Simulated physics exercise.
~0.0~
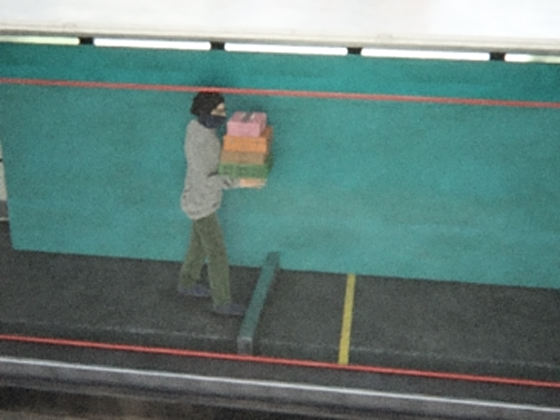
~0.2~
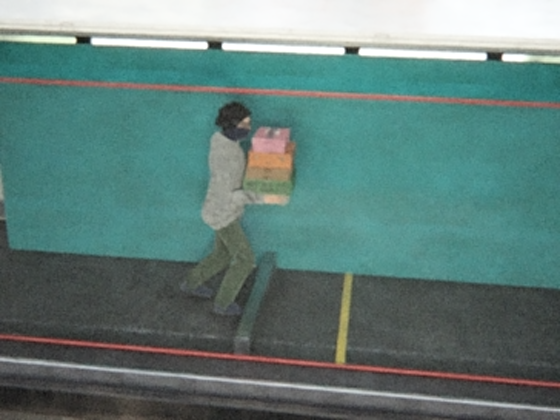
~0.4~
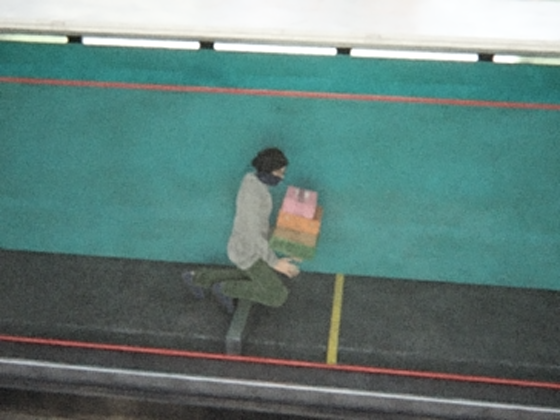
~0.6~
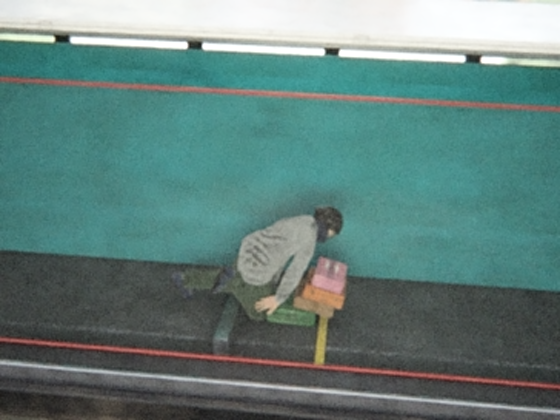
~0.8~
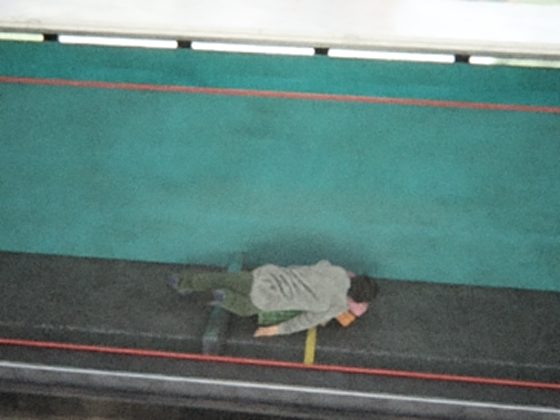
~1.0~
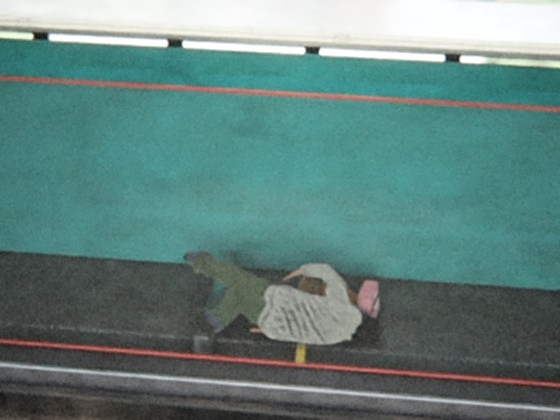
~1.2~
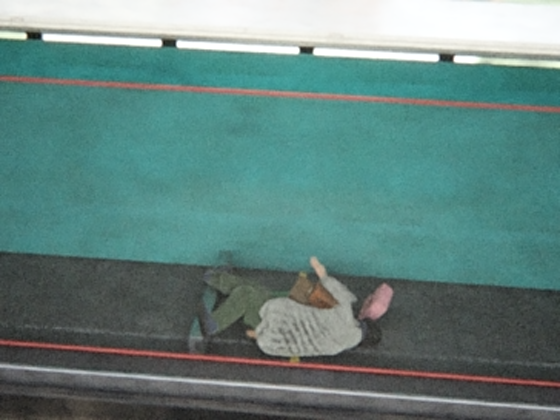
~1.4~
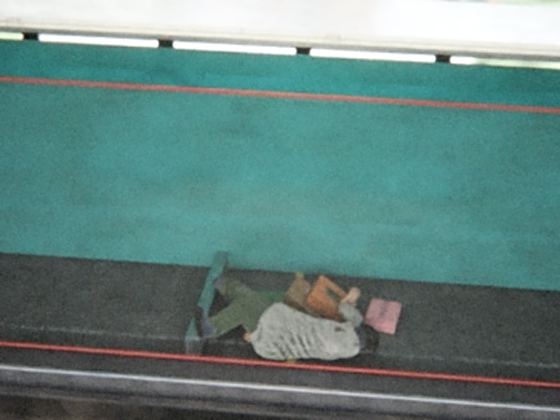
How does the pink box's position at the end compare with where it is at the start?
At the start it sits on top of the stack in the courier's arms, left of the yellow line. By the end it lies on the dark floor to the right, past the line and just beyond the courier's head.
